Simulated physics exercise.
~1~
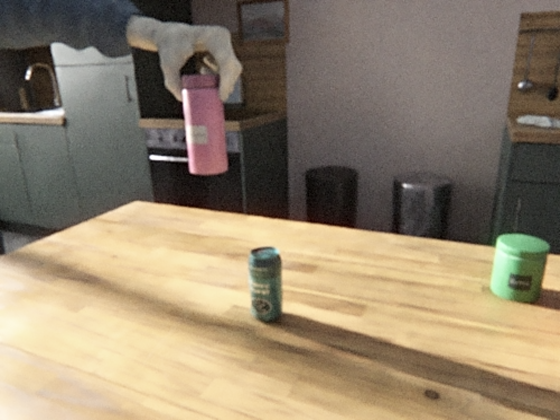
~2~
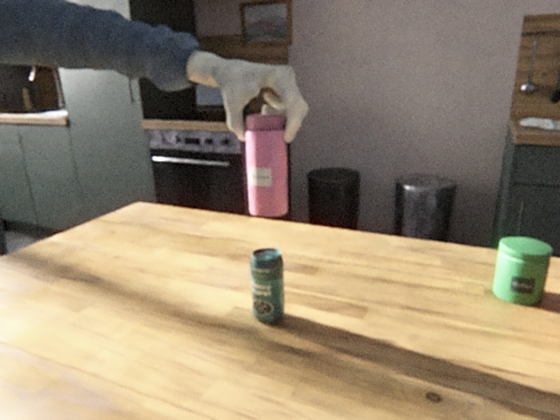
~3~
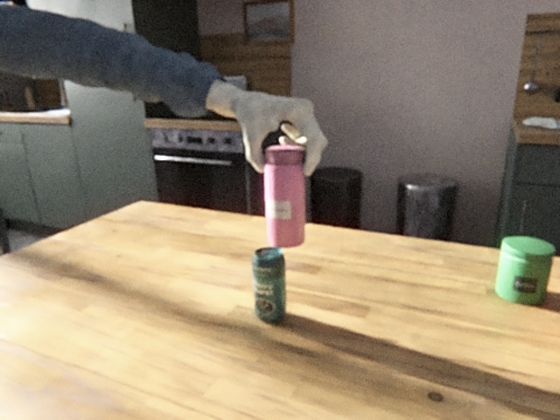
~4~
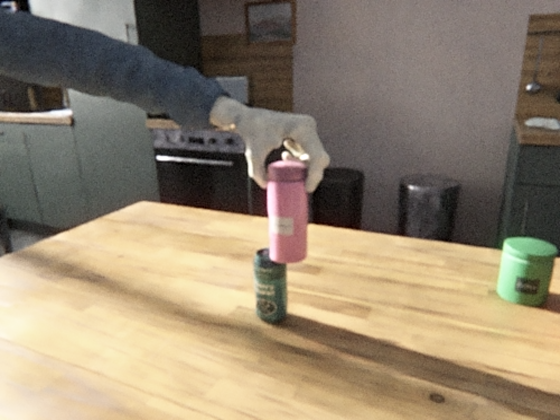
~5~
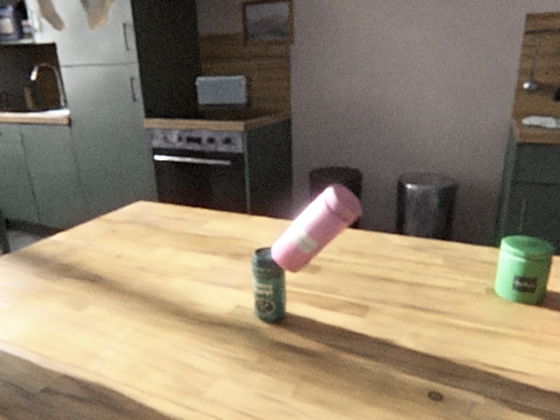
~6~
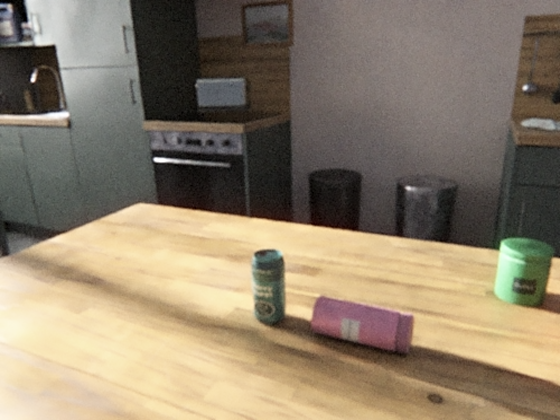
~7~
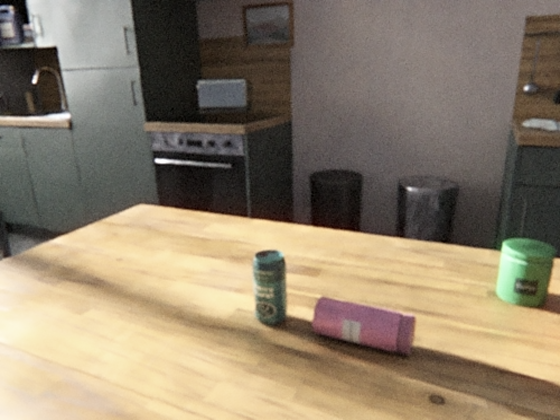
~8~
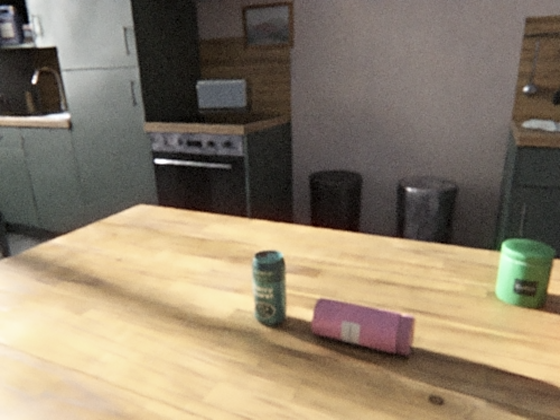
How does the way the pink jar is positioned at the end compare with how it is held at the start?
At the start the pink jar is held upright above the table, but at the end it lies on its side on the tabletop, to the right of the turquoise can.
